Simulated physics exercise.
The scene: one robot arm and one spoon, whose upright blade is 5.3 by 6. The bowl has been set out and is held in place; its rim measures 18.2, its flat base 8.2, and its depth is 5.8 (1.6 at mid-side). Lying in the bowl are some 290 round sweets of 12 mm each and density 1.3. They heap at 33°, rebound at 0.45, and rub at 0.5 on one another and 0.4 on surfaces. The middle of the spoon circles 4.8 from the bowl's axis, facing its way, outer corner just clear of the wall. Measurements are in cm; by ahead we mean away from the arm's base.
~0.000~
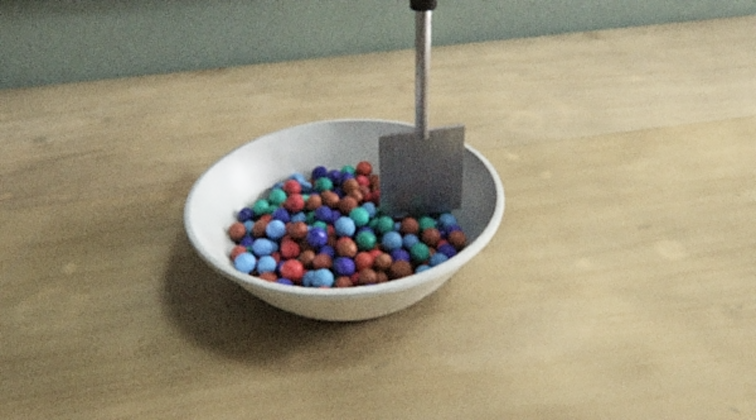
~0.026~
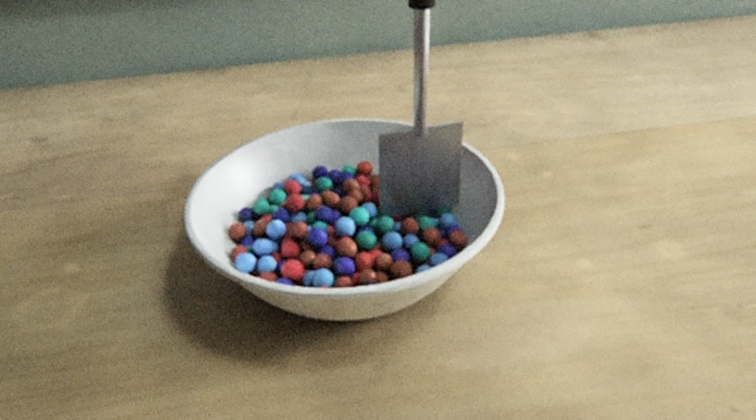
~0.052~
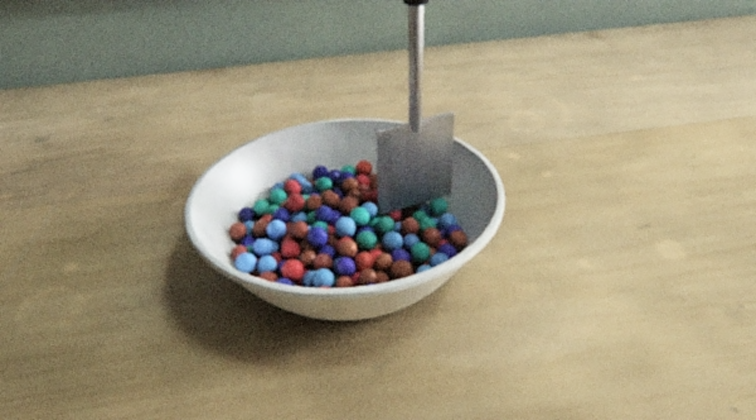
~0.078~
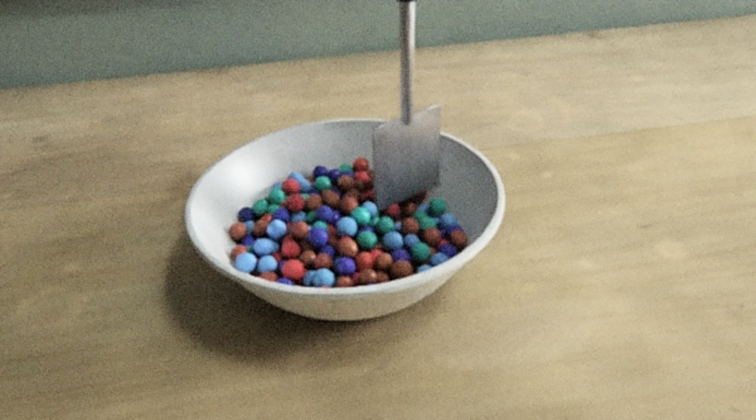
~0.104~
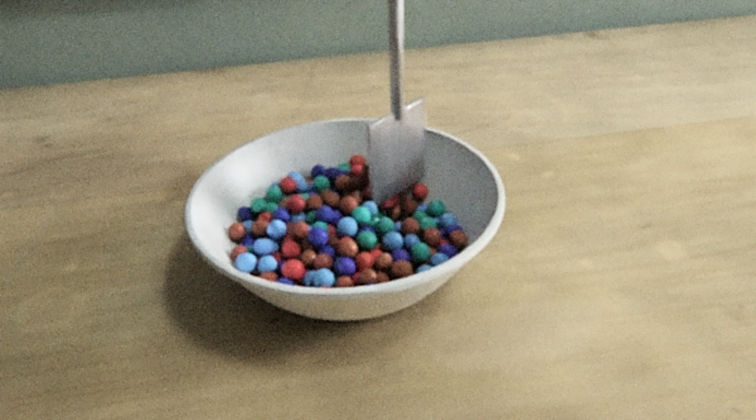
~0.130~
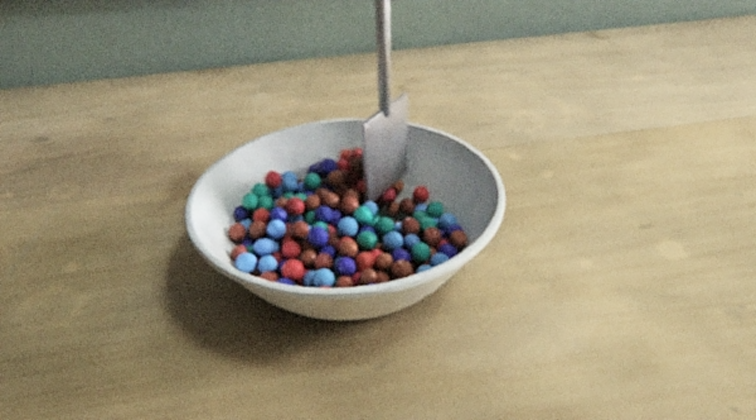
On a wooden tabletop, a flat metal blade on an upright handle stands in a white bowl of small multicoloured balls, then moves left along the bowl's far side, turning as it goes and pushing some balls into a low heap.
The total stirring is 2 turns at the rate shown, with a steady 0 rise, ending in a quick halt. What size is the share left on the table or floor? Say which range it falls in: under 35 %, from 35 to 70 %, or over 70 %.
It falls under 35 %.
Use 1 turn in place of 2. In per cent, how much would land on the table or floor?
It would be around 10 percent.
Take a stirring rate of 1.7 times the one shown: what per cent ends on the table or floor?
Some 40 in a hundred.
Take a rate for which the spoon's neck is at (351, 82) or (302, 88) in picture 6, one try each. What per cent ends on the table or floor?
Near 35 per cent for the first, near 45 per cent for the second.
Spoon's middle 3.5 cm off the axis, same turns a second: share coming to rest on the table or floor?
That would come to roughly 20 percent.
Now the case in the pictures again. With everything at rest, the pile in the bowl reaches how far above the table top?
The top sits some 6.5 cm up.
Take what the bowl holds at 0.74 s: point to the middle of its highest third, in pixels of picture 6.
Upper-third centre: Approx. (434, 213) px.
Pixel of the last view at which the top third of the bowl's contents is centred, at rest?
About (396, 184).
After 0.74 s, 313° round, highest piece 8 above the table; 267 in the bowl, 22 on the table or floor, 1 in flight or on the tool.
After 1.36 s, 219° round, highest piece 7 above the table; 243 in the bowl, 44 on the table or floor, 3 in flight or on the tool.
After 1.87 s, 0° round, highest piece 6 above the table; 228 in the bowl, 62 on the table or floor.
After 2.57 s, 0° round, highest piece 6 above the table; 228 in the bowl, 62 on the table or floor.
In the end, 228 in the bowl, 62 on the table or floor. That is 21 % on the table or floor.
